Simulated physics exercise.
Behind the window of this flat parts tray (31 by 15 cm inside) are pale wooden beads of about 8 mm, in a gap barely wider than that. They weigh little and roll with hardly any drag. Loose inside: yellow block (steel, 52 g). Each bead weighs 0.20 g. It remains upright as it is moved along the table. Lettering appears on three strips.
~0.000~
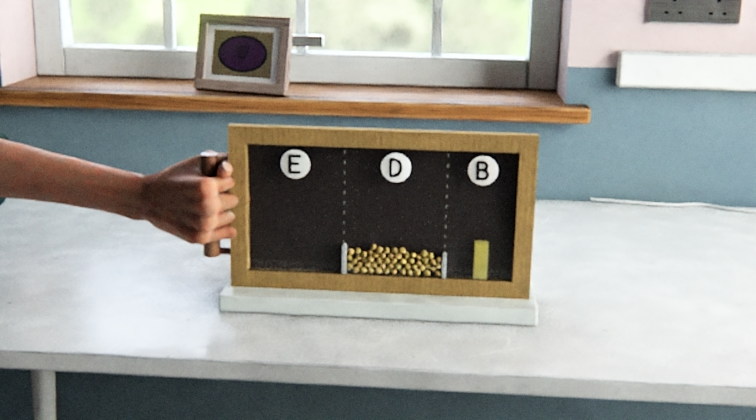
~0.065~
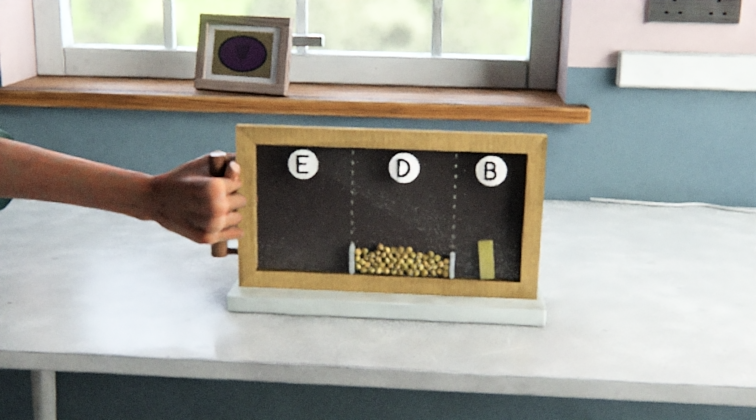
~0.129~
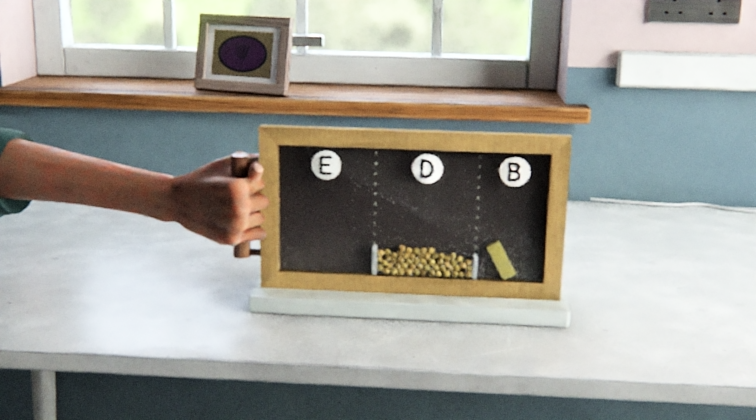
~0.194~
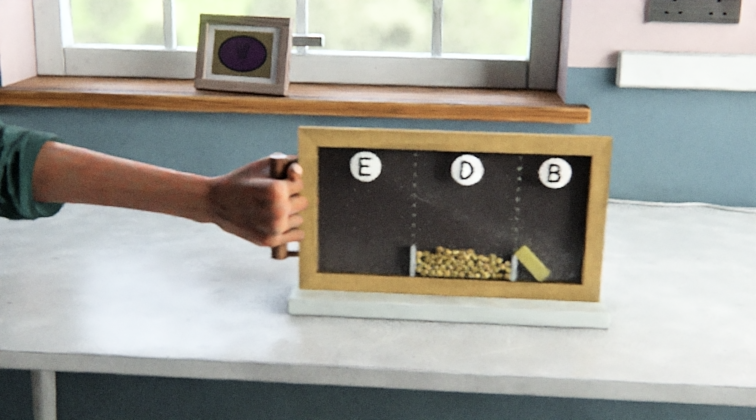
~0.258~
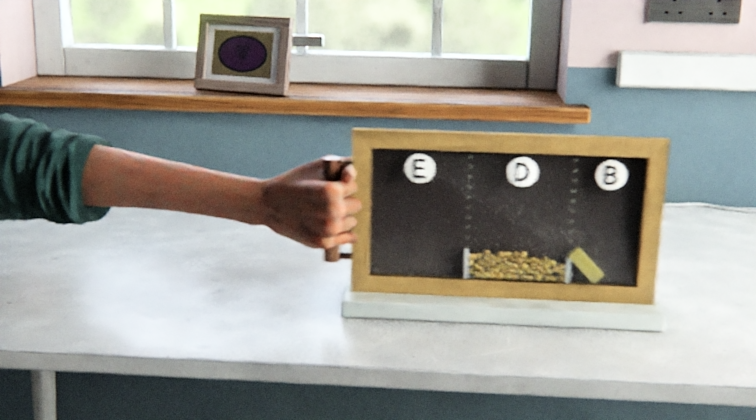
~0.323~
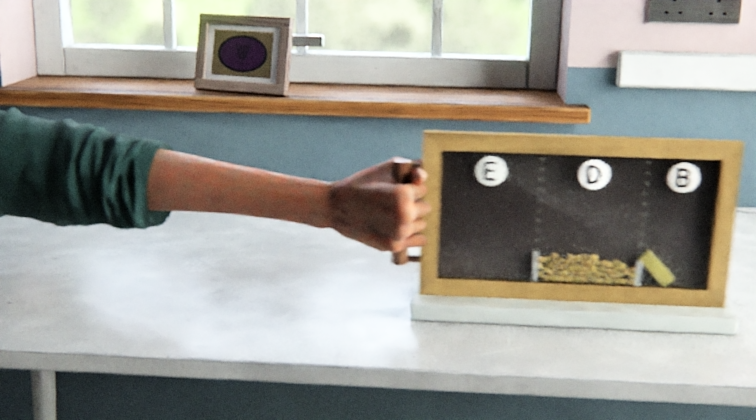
A hand gripping the handle of a wood-framed tray slides it rightward along a pale table beneath a window; inside, the upright yellow block tips left and leans against the divider beside the small pale beads, which stay between low walls.
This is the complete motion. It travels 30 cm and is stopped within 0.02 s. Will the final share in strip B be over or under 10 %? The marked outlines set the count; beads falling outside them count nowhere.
Over 10 %.
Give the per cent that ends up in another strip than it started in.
Around 20 percent.
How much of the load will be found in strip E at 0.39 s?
It works out at about 0 percent.
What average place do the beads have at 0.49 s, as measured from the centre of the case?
The middle sits around 4 cm right of it and 5 cm below it.
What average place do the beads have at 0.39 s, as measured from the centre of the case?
Roughly 2 centimetres to the right and 6 centimetres below.
By 0.39 s, it is 30 cm to the right; the beads' middle is 2 cm right of and 6 cm below the centre; D 100 %.
By 0.49 s, it is 30 cm to the right; the beads' middle is 4 cm right of and 5 cm below the centre; B 15 %, D 85 %.
By 0.64 s, it is 30 cm to the right; the beads' middle is 5 cm right of and 6 cm below the centre; B 20 %, D 80 %.
All still by 1.1 s, it is 30 cm to the right; B 20 %, D 80 %, E 0 %.
